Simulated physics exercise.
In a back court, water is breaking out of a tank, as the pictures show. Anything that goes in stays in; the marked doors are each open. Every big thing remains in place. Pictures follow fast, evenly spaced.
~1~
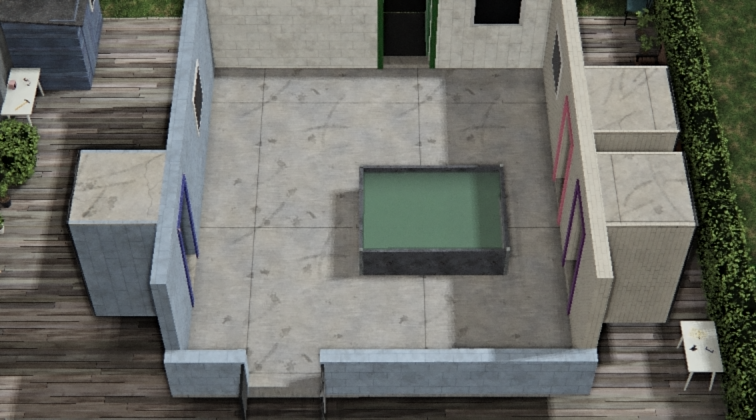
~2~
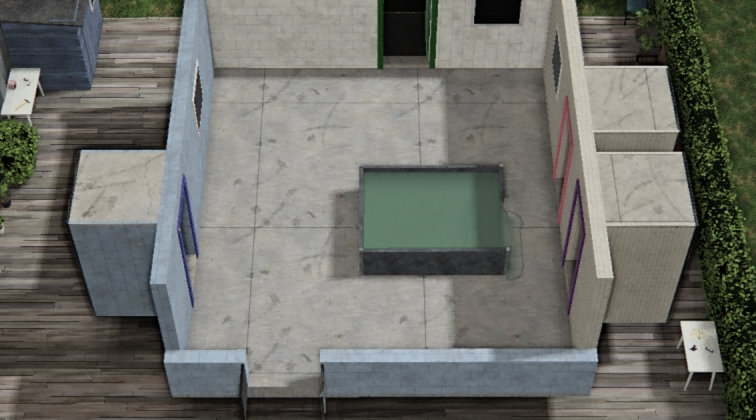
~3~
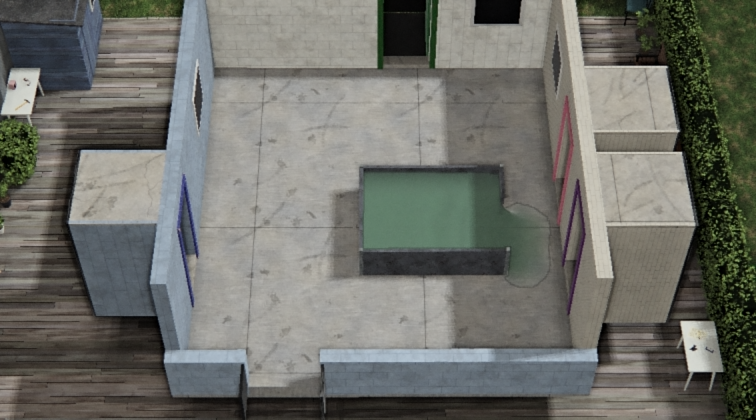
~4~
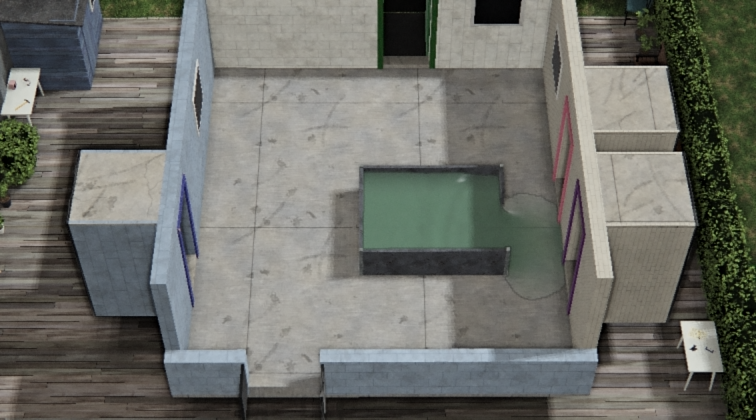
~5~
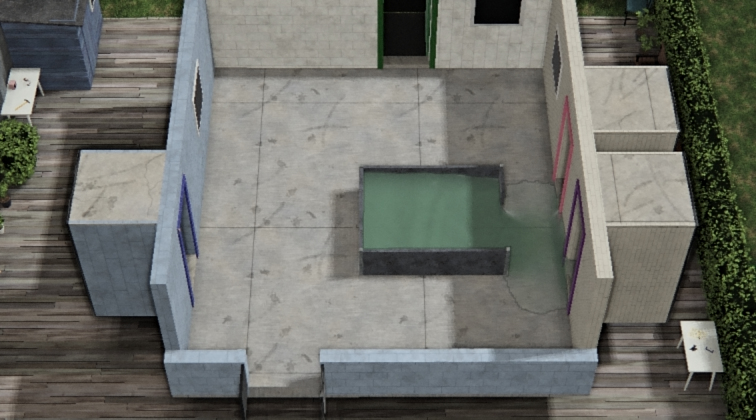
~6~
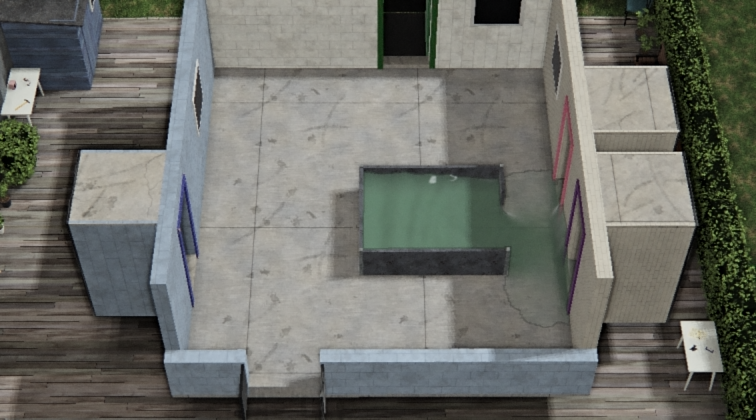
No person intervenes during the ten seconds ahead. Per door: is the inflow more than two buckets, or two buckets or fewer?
Blue door - two or fewer; green door - two or fewer; pink door - more than two; purple door - more than two.
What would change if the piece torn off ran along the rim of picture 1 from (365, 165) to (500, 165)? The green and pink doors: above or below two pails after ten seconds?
So here's how it goes: Green runs over, while pink stays within bounds.
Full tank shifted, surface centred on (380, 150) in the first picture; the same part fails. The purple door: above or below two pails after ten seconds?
The purple door falls short.
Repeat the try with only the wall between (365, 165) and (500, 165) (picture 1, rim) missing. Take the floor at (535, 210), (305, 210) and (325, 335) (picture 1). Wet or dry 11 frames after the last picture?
So: Spared, then spared, then spared.
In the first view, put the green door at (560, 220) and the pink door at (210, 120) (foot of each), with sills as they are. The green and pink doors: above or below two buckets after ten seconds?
As I see it, the green door crosses the limit, and the pink door remains below the limit.
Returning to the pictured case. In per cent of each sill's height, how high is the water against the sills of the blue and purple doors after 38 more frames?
Some 90 percent, then some 70 percent.
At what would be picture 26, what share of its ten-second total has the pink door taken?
Roughly 85 per cent.
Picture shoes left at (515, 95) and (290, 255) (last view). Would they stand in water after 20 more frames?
Result, in the order given: Wetted / not wetted.
A moment on, water covers 10 % of the floor; the blue door not reached, the green door not reached, the pink door over two buckets in, the purple door over two buckets in.
Next, water covers 25 % of the floor; the blue door not reached, the green door not reached, the pink door over two buckets in, the purple door far over two buckets in.
Then, water covers 45 % of the floor; the blue door not reached, the green door wet at the sill, nothing in, the pink door far over two buckets in, the purple door far over two buckets in.
Later, water covers 80 % of the floor; the blue door wet at the sill, nothing in, the green door wet at the sill, nothing in, the pink door far over two buckets in, the purple door far over two buckets in.
In the end, water covers 95 % of the floor; the blue door wet at the sill, nothing in, the green door wet at the sill, nothing in, the pink door far over two buckets in, the purple door far over two buckets in.
